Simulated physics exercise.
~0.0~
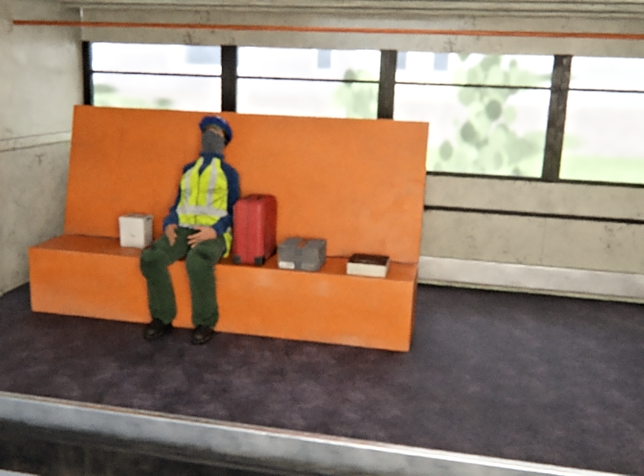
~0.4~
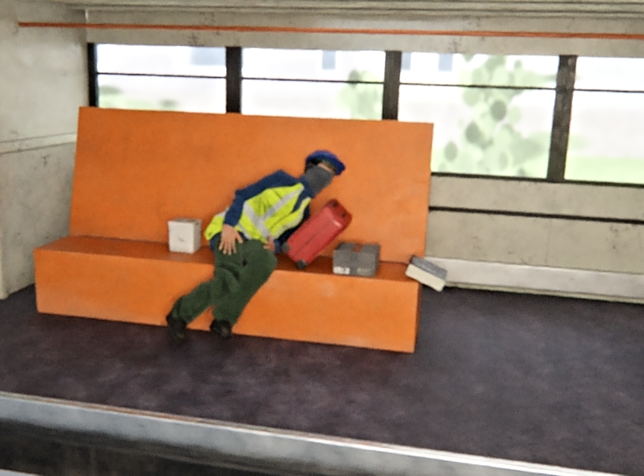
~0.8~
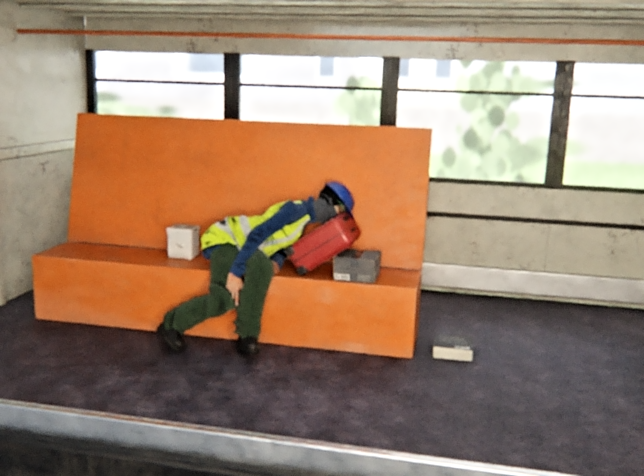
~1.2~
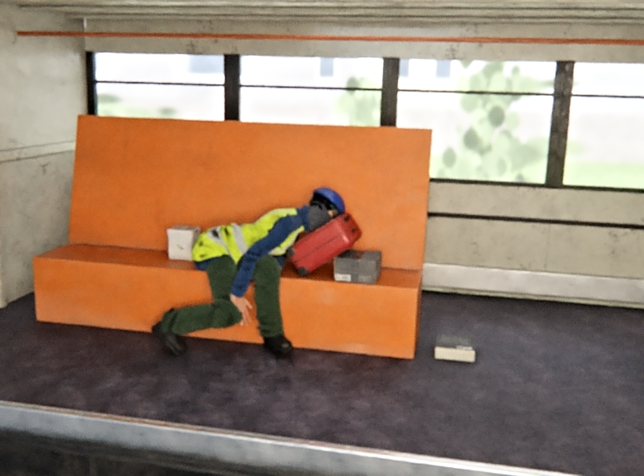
On an orange bench inside a vehicle, a limp passenger in a yellow vest toppled right onto a red case, which leaned against a grey carton, while a small dark-topped item slid off the end and landed on the floor, the others staying on.
